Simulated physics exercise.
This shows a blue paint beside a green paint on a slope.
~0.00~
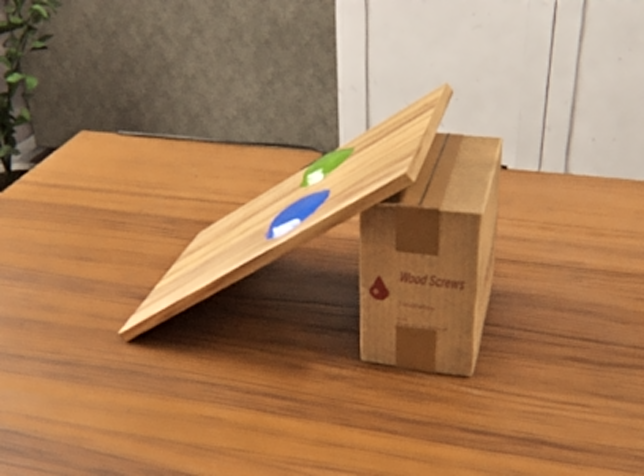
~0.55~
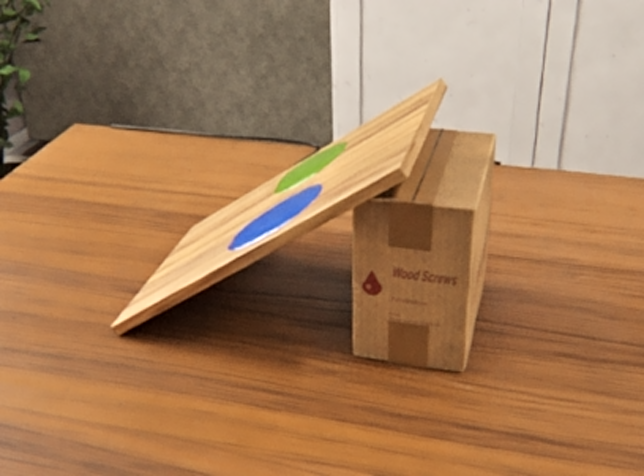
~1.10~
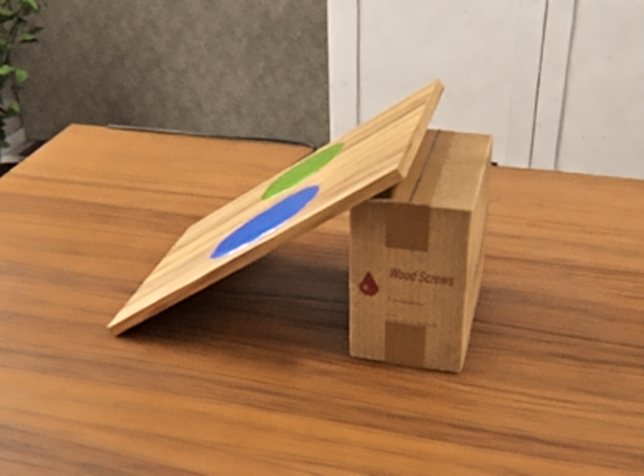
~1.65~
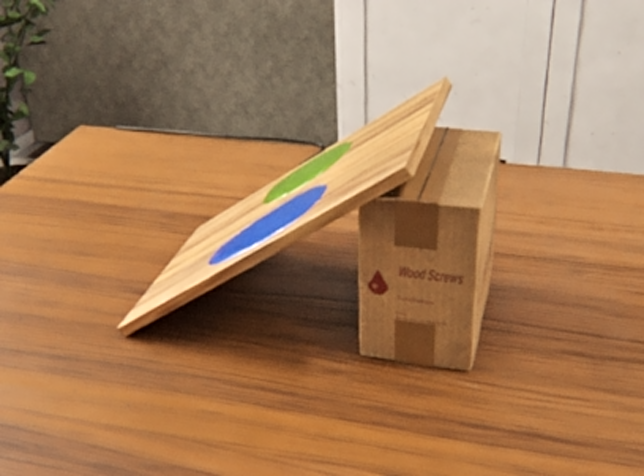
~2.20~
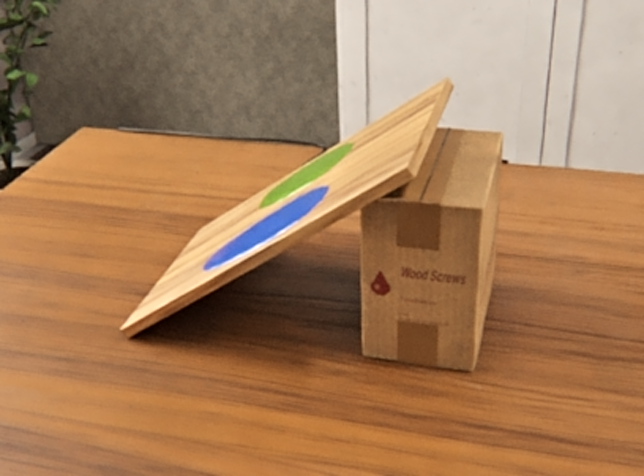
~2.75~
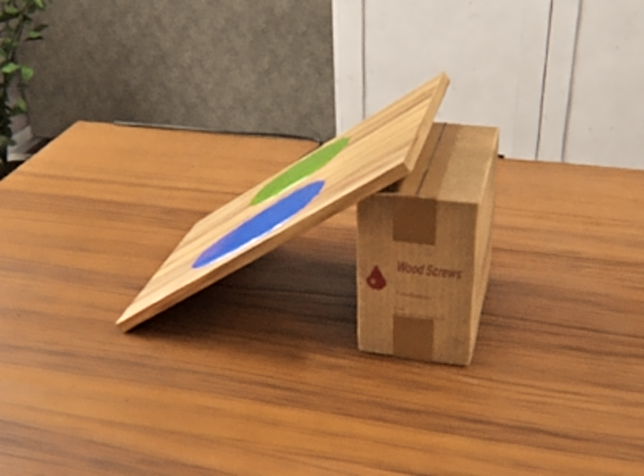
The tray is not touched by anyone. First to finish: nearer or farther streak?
Nearer streak.
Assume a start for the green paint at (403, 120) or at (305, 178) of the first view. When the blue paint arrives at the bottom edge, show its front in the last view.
First start: (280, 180). Second start: (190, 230).
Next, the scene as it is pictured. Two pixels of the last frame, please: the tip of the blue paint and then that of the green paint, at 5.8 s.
(169, 275); (234, 210).
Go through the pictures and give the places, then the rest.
In the first picture, tip of the blue paint half way down; tip of the green paint (309, 176) half way down.
In the second picture, tip of the blue paint (239, 236) half way down; tip of the green paint half way down.
In the third picture, tip of the blue paint three quarters of the way down; tip of the green paint (271, 189) half way down.
In the fourth picture, tip of the blue paint (219, 251) three quarters of the way down; tip of the green paint three quarters of the way down.
In the fifth picture, tip of the blue paint three quarters of the way down; tip of the green paint (266, 198) three quarters of the way down.
In the sixth picture, tip of the blue paint (202, 256) three quarters of the way down; tip of the green paint three quarters of the way down.
By 5.8 s, the blue paint is close to the edge; the green paint is three quarters of the way down.
By 10.6 s, the blue paint is at the low edge; the green paint is three quarters of the way down.
